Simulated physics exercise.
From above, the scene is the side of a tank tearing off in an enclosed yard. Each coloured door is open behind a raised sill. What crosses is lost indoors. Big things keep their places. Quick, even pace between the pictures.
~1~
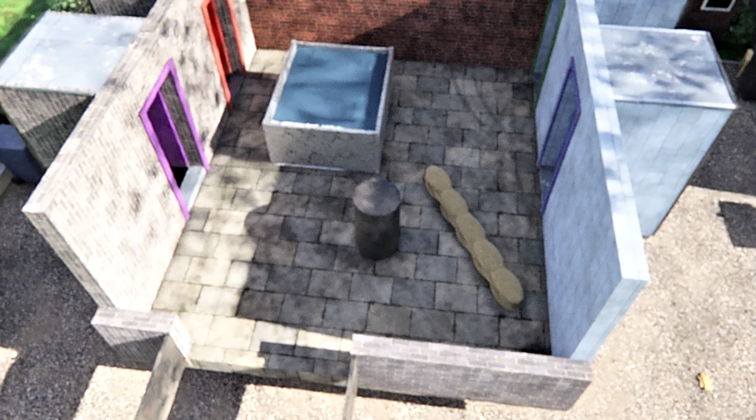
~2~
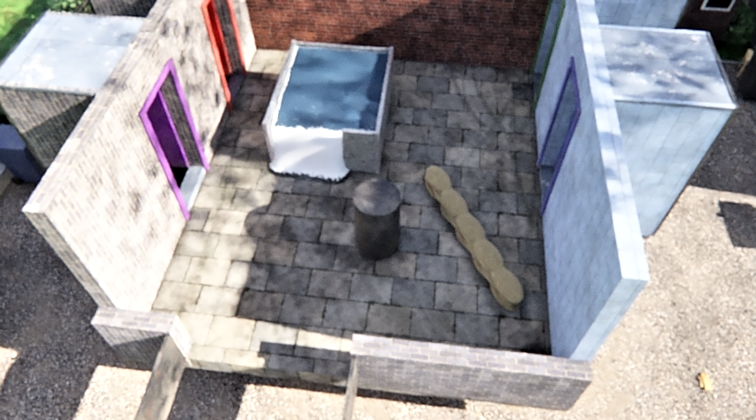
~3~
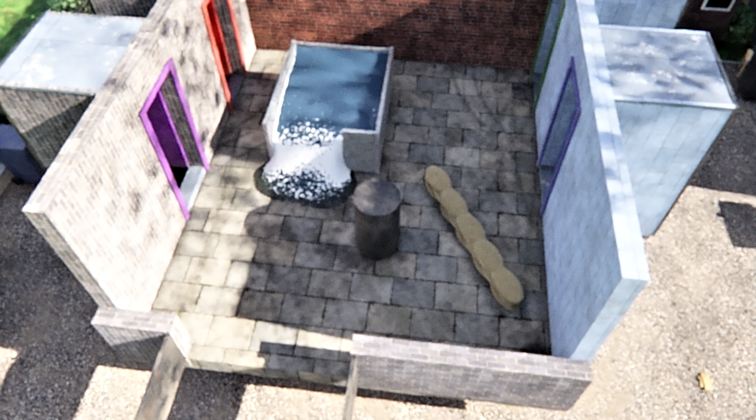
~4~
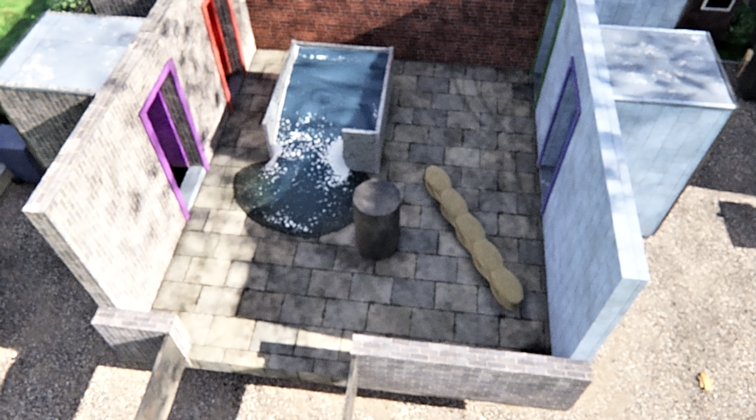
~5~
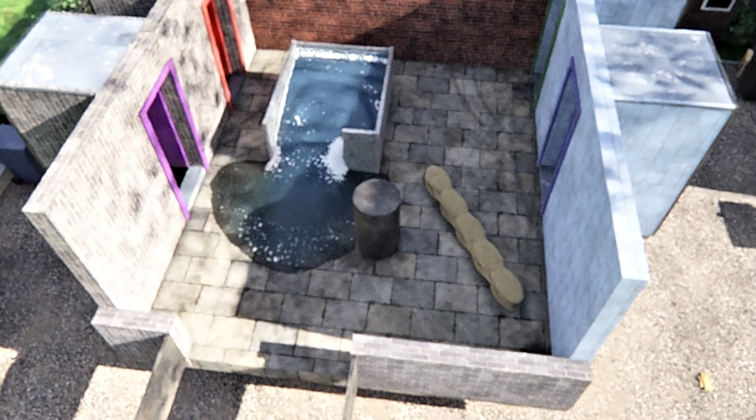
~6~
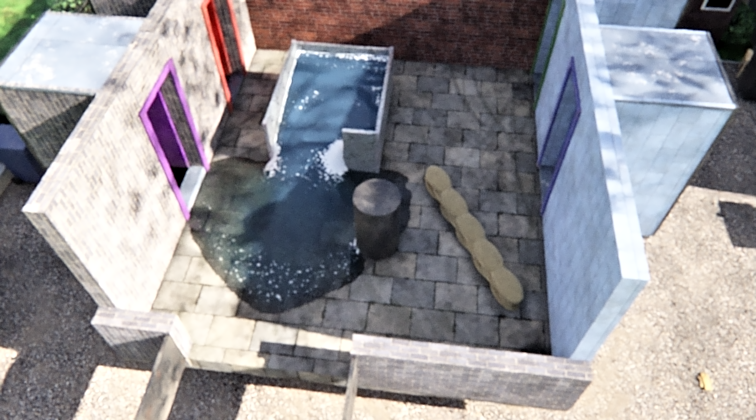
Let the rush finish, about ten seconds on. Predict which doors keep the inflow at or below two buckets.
Prediction: The green door stays at or below, the purple door stays at or below, the blue door stays at or below, the red door stays at or below.
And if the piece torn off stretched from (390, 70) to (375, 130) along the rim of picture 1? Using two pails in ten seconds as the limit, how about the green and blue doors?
In that setup the green door runs over the limit, but the blue door runs over the limit.
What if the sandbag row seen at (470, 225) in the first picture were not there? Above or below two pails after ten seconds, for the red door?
Red door: Below the threshold.
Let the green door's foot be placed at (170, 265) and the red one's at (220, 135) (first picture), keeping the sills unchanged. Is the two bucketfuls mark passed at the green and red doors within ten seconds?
In that case the green door runs over the limit and the red door keeps within bounds.
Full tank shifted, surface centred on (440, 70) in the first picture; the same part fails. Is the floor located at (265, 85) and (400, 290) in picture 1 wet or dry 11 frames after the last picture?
Parched, soaked.
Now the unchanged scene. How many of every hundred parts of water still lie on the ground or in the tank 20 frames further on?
That comes to around 68 in a hundred.
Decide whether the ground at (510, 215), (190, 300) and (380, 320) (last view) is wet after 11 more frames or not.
Result, in that order: Not wetted / wetted / wetted.
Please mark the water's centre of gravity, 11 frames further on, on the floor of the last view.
My reading is close to (303, 189).
A moment on, water covers 35 % of the floor; the green door not reached, the purple door wet at the sill, nothing in, the blue door not reached, the red door not reached.
Next, water covers 40 % of the floor; the green door not reached, the purple door under two buckets in, the blue door not reached, the red door not reached.
Then, water covers 45 % of the floor; the green door not reached, the purple door under two buckets in, the blue door not reached, the red door not reached.
Later, water covers 55 % of the floor; the green door not reached, the purple door under two buckets in, the blue door wet at the sill, nothing in, the red door not reached.
In the end, water covers 80 % of the floor; the green door not reached, the purple door under two buckets in, the blue door wet at the sill, nothing in, the red door wet at the sill, nothing in.
